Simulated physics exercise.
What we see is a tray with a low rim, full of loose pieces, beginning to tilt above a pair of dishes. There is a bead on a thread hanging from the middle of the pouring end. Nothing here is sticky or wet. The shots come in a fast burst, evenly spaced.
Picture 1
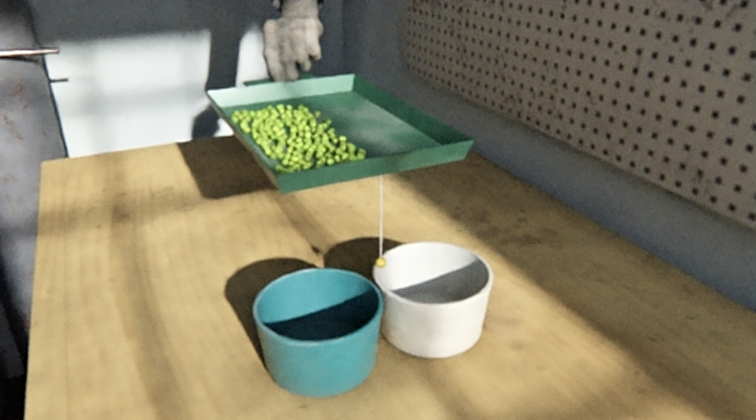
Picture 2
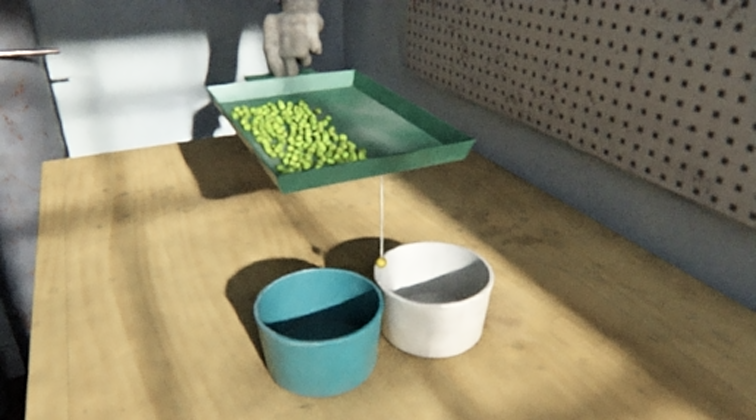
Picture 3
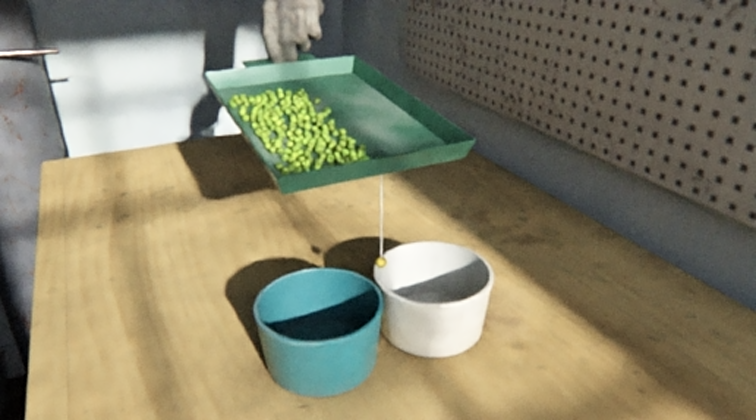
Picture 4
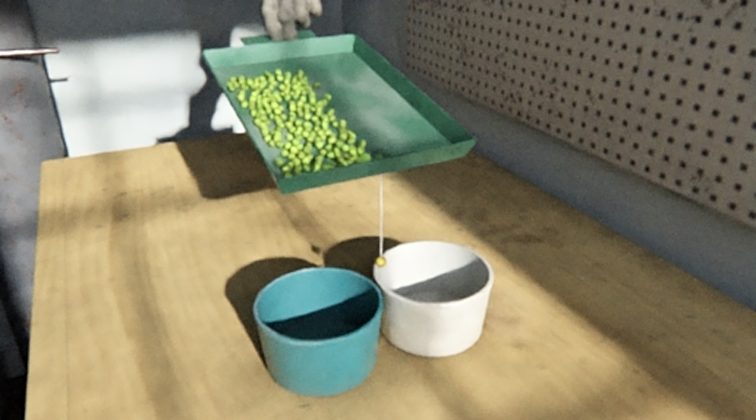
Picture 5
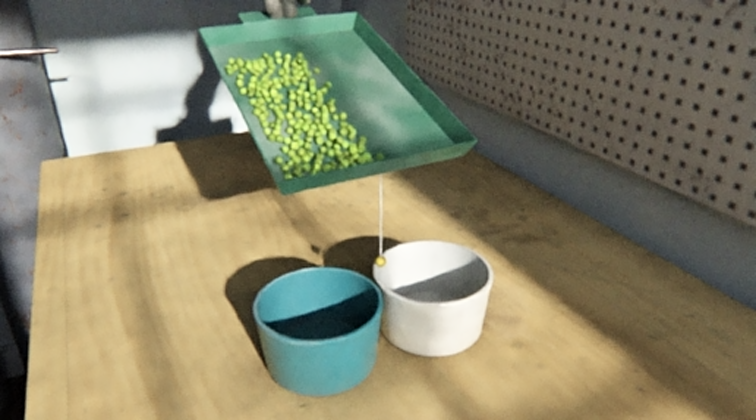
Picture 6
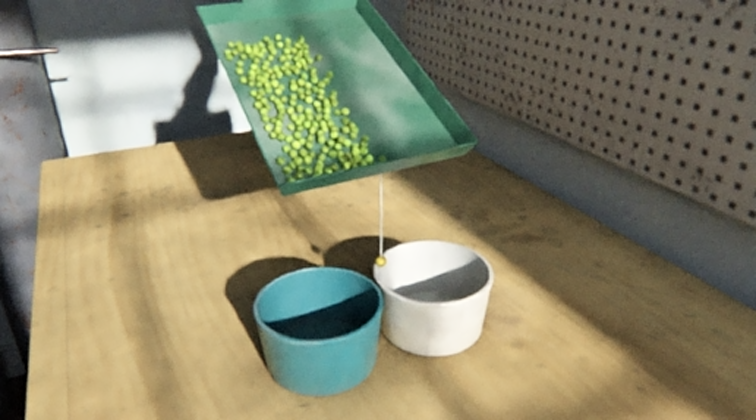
On a wooden table beside a pegboard wall, a teal dish and a white dish sit below a green tray of peas, with a small bead hanging on a thread. A gloved hand raises the tray's far end, tilting it steadily steeper, and some peas begin shifting toward the lower edge.
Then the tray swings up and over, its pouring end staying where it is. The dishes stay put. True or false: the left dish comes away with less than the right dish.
False.
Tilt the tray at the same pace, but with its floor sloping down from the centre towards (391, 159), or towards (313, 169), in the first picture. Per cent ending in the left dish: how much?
Case one 0 %; case two 100 %.
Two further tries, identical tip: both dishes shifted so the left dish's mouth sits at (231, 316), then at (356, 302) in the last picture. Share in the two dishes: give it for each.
Result, in turn: 50 %, 80 %.
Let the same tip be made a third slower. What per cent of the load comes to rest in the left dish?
Roughly 60 %.
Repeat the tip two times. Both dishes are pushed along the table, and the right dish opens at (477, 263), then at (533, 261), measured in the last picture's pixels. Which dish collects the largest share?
Well, the first try goes to the leftward dish and the second to the leftward dish.
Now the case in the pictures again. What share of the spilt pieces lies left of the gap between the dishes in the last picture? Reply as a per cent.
Looks to be around 30 per cent of the spill.
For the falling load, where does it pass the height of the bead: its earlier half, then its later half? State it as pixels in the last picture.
Around (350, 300), followed by around (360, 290).
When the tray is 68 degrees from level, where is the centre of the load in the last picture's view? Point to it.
Roughly (339, 175).
Just after the last frame, tray tipped steeply; the larger part on the tray; about a tenth in the air.
A moment on, tray tipped past a quarter turn; about a tenth on the tray; roughly a third in the left dish; about a tenth in the right dish; roughly a quarter outside both; roughly a quarter in the air.
Further on, tray tipped past a quarter turn; roughly half in the left dish; roughly a quarter in the right dish; roughly a quarter outside both.
When it is over, tray tipped past a quarter turn; roughly half in the left dish; roughly a quarter in the right dish; roughly a quarter outside both.
